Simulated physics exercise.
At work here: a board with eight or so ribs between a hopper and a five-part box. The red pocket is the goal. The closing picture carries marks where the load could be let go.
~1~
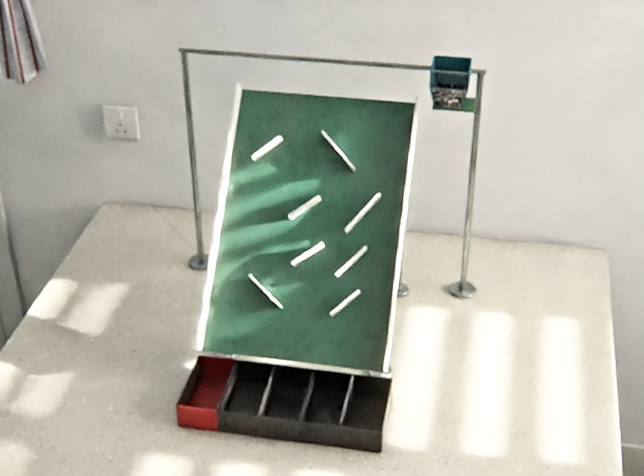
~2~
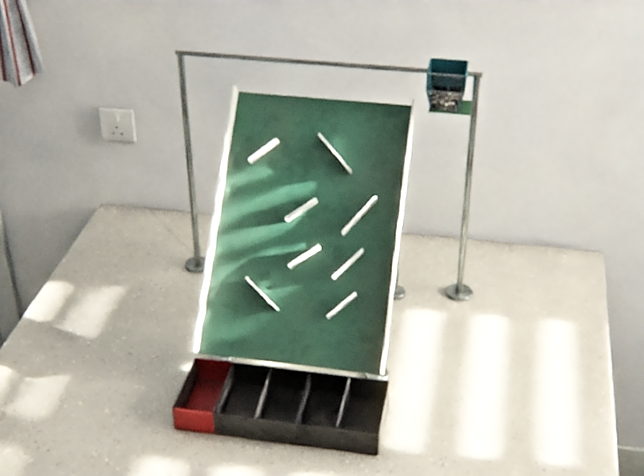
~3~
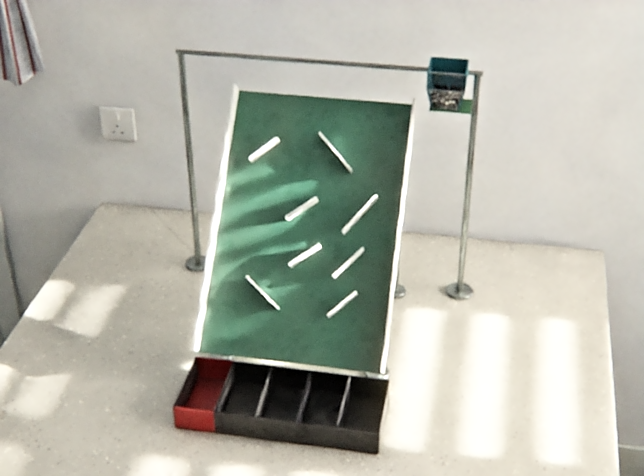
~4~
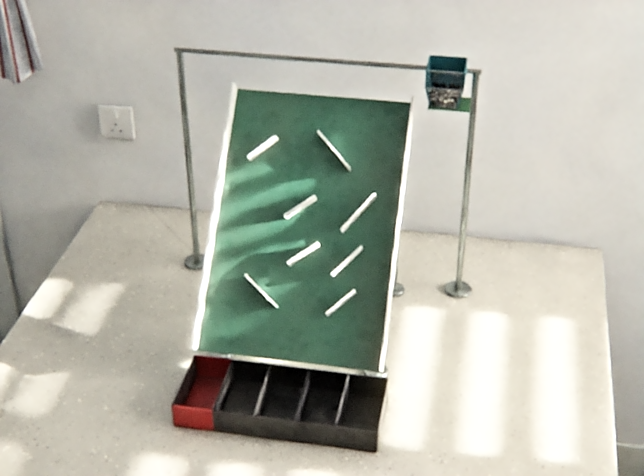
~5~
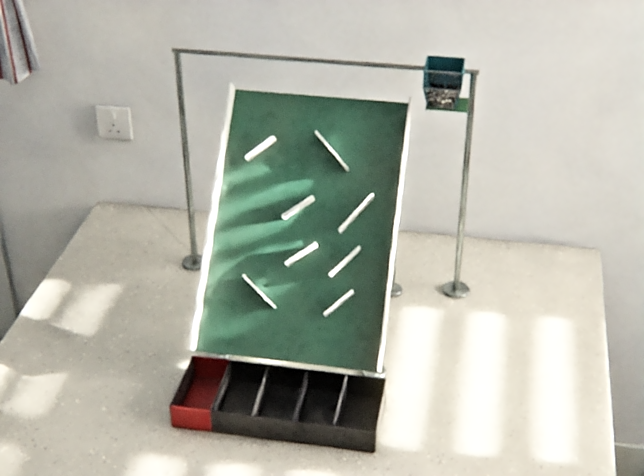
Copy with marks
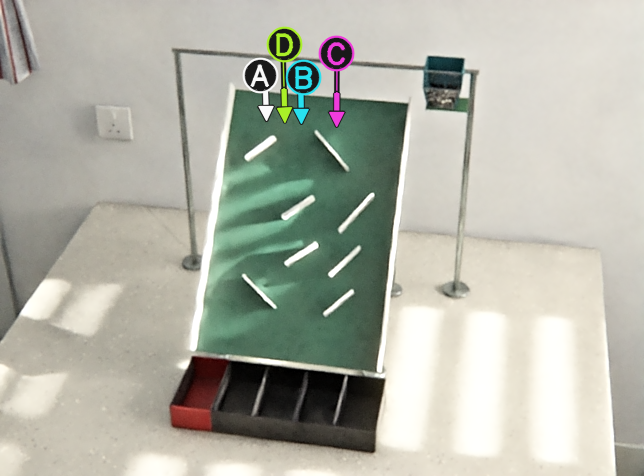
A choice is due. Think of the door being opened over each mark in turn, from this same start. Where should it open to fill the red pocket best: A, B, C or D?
A beats the others.
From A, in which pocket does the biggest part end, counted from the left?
It is the first one.
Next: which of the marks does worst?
Here it is mark C.
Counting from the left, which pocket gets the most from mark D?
The first.
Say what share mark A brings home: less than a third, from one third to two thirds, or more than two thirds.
More than two thirds.
On the marked copy, mark A meets the board at (266, 115); mark B meets the board at (301, 118); mark C meets the board at (336, 121); mark D meets the board at (284, 117).
With A, the larger part in the red pocket, about a tenth in other pockets, about a tenth held on the board.
With B, roughly a third in the red pocket, roughly half in other pockets, about a tenth held on the board.
With C, just a few in the red pocket, almost all in other pockets, about a tenth held on the board.
With D, roughly half in the red pocket, roughly a third in other pockets, about a tenth held on the board.
